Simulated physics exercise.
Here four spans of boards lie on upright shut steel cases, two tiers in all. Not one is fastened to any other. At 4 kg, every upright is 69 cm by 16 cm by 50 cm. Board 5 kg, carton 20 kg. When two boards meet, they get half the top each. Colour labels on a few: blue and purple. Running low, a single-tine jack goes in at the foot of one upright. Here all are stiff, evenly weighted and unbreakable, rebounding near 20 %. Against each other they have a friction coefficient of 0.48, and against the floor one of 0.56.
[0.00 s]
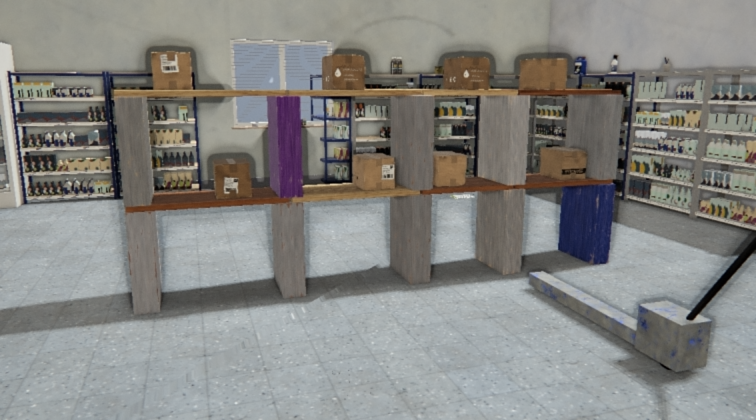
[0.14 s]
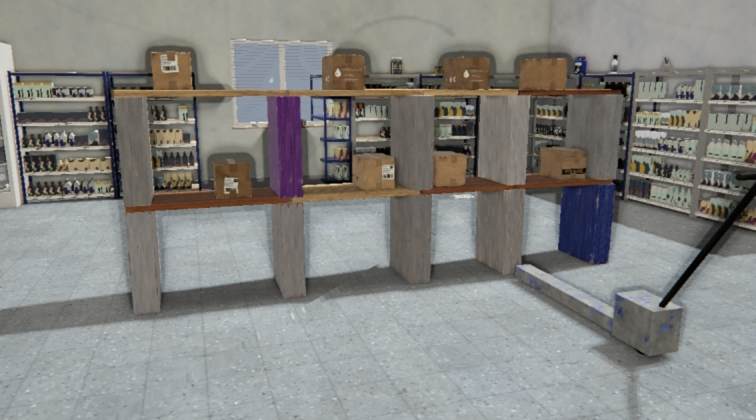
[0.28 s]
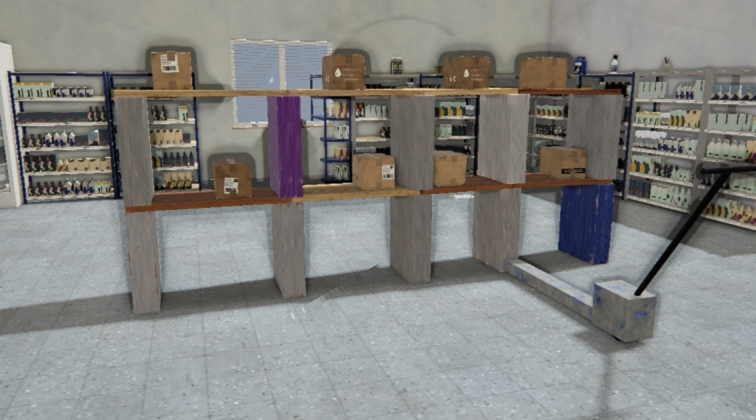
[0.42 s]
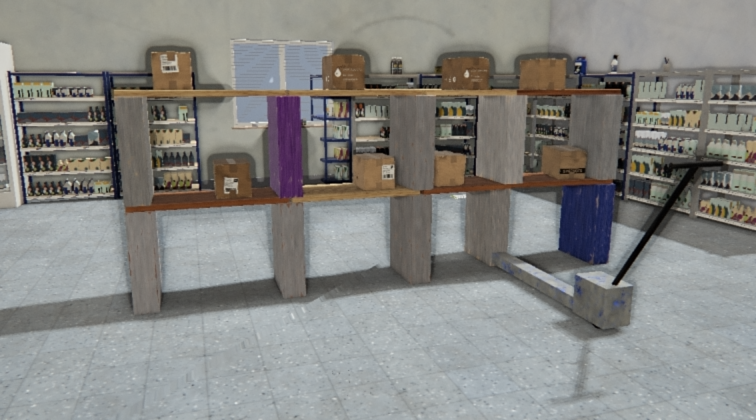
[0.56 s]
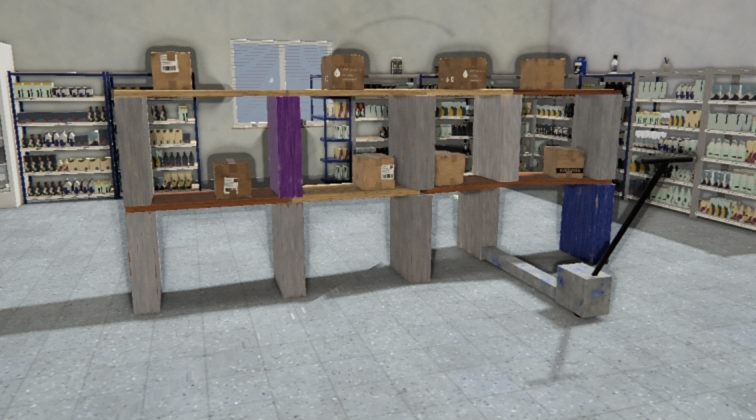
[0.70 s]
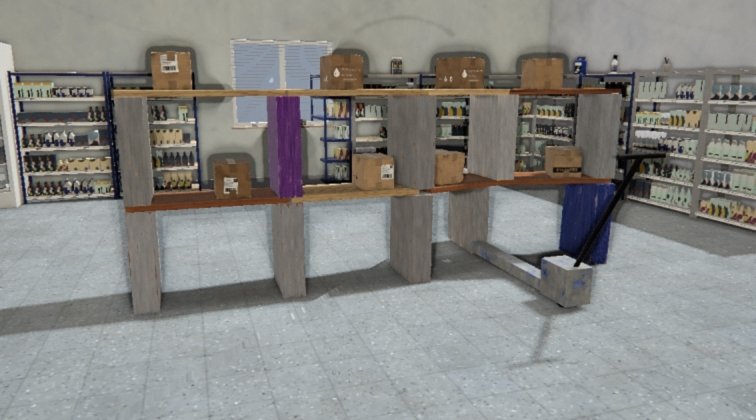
At first, a low, pale jack with a black handle sits just short of a two-tier shelf of boards, grey uprights and cardboard boxes. It slides in toward the back left and pushes a lower grey upright back and leftward, then the upright above shifts slightly left too.
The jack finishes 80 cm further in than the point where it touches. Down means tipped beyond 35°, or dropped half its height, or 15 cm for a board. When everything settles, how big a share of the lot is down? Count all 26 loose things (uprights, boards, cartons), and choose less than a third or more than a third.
The share is over a third.
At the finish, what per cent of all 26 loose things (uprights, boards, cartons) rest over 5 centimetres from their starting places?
Displaced: 60 %.
By 1.72 s, 5 of the 26 pieces down; blue upright tilted 8°.
By 2.28 s, 14 of the 26 pieces down; blue upright on its side.
When it is over (5.9 s), 14 of the 26 pieces down; blue upright on its side; purple upright unmoved. That is 54 per cent. In pixels of the last frame, middles, blue upright near (635, 248), purple upright near (284, 145).
